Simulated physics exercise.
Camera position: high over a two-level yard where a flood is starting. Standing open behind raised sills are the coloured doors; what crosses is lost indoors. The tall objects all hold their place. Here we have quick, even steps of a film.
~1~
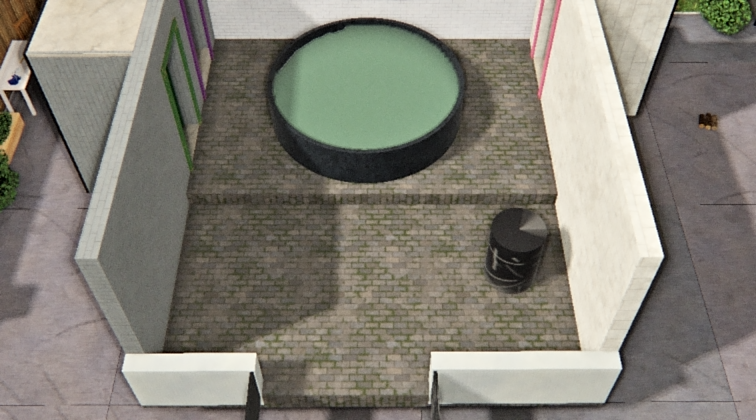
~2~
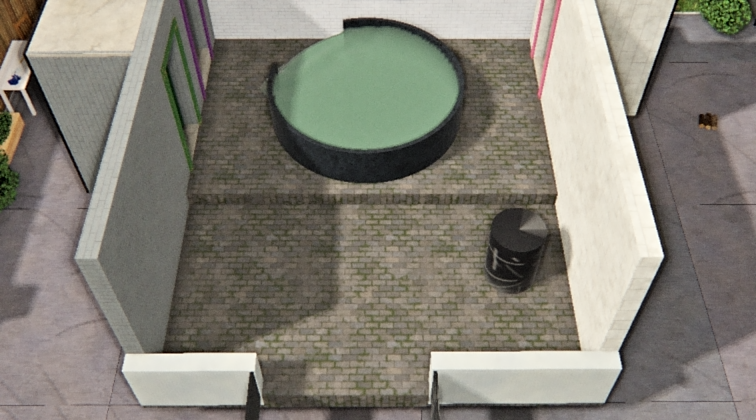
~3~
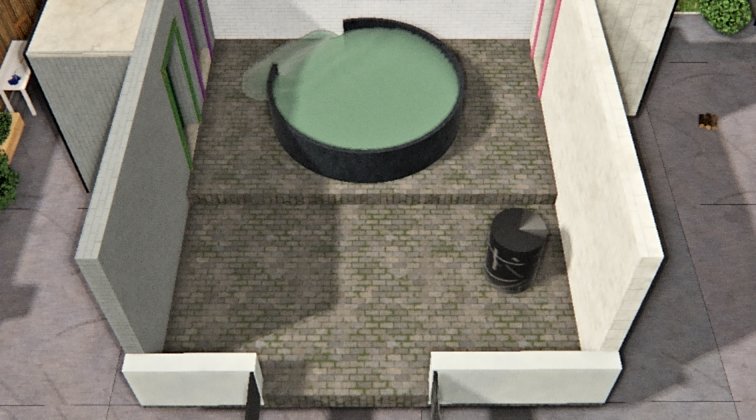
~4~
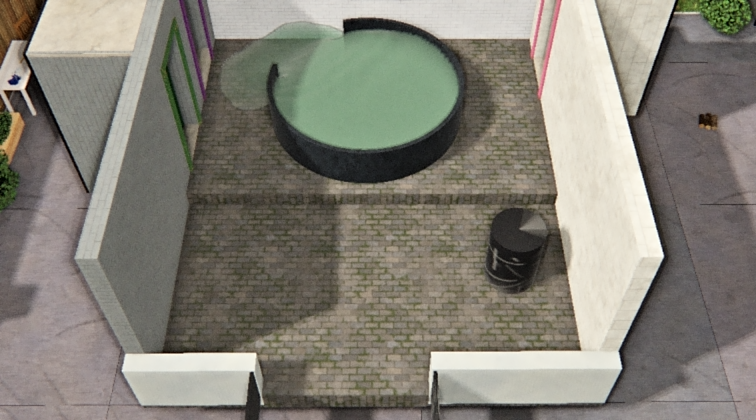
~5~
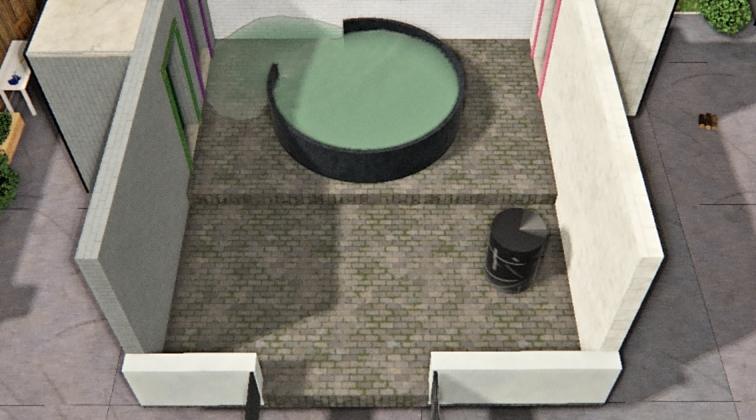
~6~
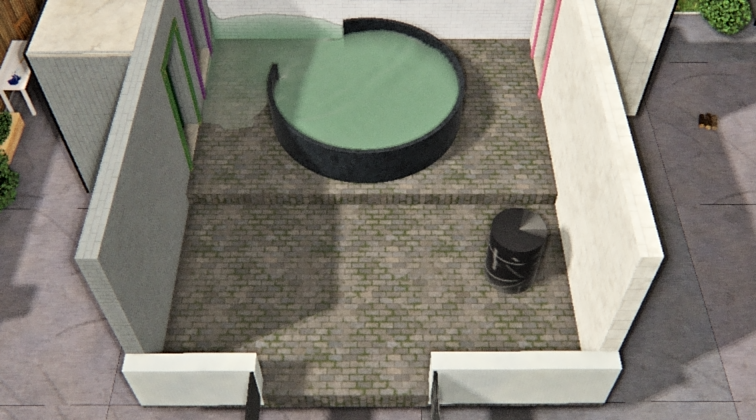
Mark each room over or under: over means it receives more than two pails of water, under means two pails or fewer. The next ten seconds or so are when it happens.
Green door - over; pink door - over; purple door - over.
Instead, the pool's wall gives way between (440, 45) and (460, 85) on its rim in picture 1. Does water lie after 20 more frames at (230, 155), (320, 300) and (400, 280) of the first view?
Untouched, untouched, soaked.
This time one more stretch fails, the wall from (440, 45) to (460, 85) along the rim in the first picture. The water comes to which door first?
My answer: The pink door.
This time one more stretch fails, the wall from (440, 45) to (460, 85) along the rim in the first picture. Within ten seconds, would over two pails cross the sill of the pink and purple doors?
In short: Pink exceeds the limit, purple falls short.
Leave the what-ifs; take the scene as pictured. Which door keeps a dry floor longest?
The pink door.
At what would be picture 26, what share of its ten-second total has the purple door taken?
Near 95 %, I'd say.
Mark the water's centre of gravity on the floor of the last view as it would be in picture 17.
The centre of mass sits at about (330, 98).
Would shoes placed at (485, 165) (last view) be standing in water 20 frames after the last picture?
At that place: Free of water.
A moment on, water covers 15 % of the floor; the green door wet at the sill, nothing in, the pink door not reached, the purple door under two buckets in.
Next, water covers 30 % of the floor; the green door under two buckets in, the pink door not reached, the purple door over two buckets in.
Then, water covers 65 % of the floor; the green door over two buckets in, the pink door over two buckets in, the purple door far over two buckets in.
Later, water covers 85 % of the floor; the green door far over two buckets in, the pink door far over two buckets in, the purple door far over two buckets in.
In the end, water covers 95 % of the floor; the green door far over two buckets in, the pink door far over two buckets in, the purple door far over two buckets in.
